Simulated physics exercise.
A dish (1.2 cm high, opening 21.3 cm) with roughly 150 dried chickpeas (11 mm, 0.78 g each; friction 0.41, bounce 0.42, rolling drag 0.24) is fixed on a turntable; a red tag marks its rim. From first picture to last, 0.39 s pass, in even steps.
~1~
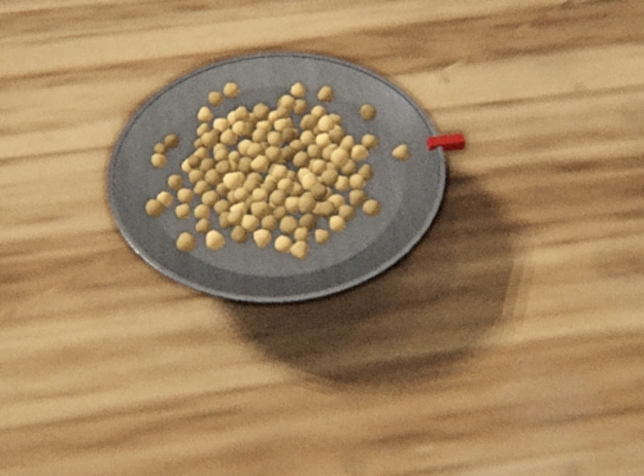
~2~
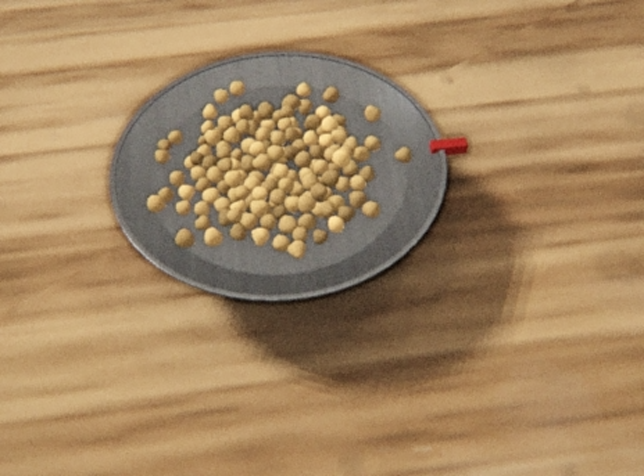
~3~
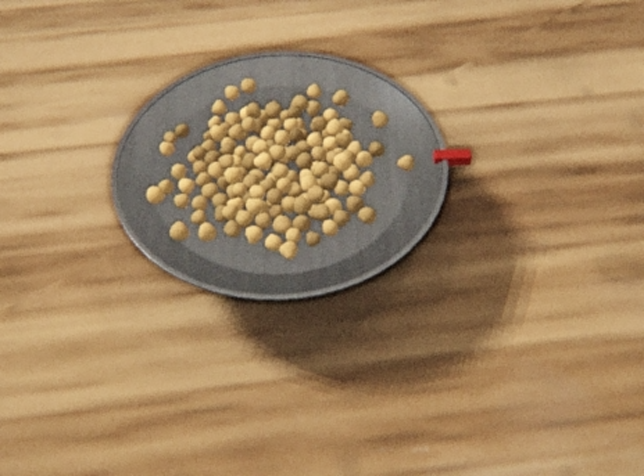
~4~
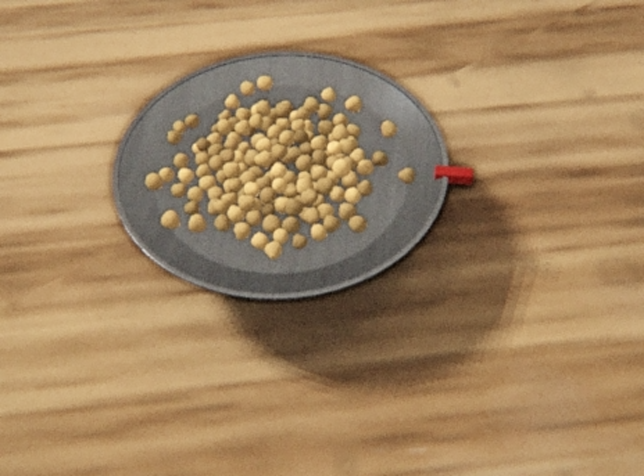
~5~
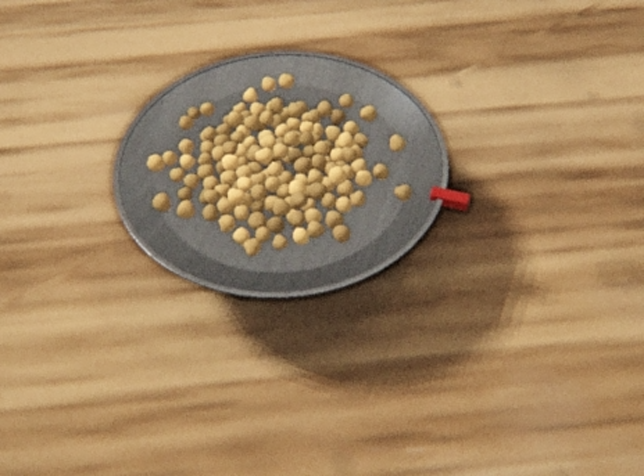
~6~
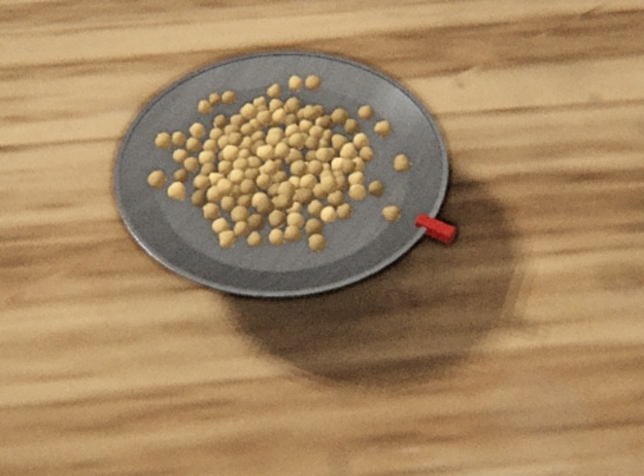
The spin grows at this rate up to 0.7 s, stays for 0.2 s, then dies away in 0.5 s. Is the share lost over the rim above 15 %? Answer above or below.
Share that leaves it, set against 15 %: Below.
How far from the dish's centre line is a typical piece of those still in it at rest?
Roughly 4.5 cm.
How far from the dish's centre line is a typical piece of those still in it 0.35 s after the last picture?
Roughly 4.5 cm.
Then, 0.35 s after the last picture, dish 100 %; middle of the pieces not yet landed near (283, 159).
Then, 0.64 s after the last picture, dish 100 %; middle of the pieces not yet landed near (285, 164).
Then, 0.90 s after the last picture, dish 100 %; middle of the pieces not yet landed near (283, 165).
Then, 1.16 s after the last picture, dish 100 %; middle of the pieces not yet landed near (282, 166).
In the end, dish 100 %.
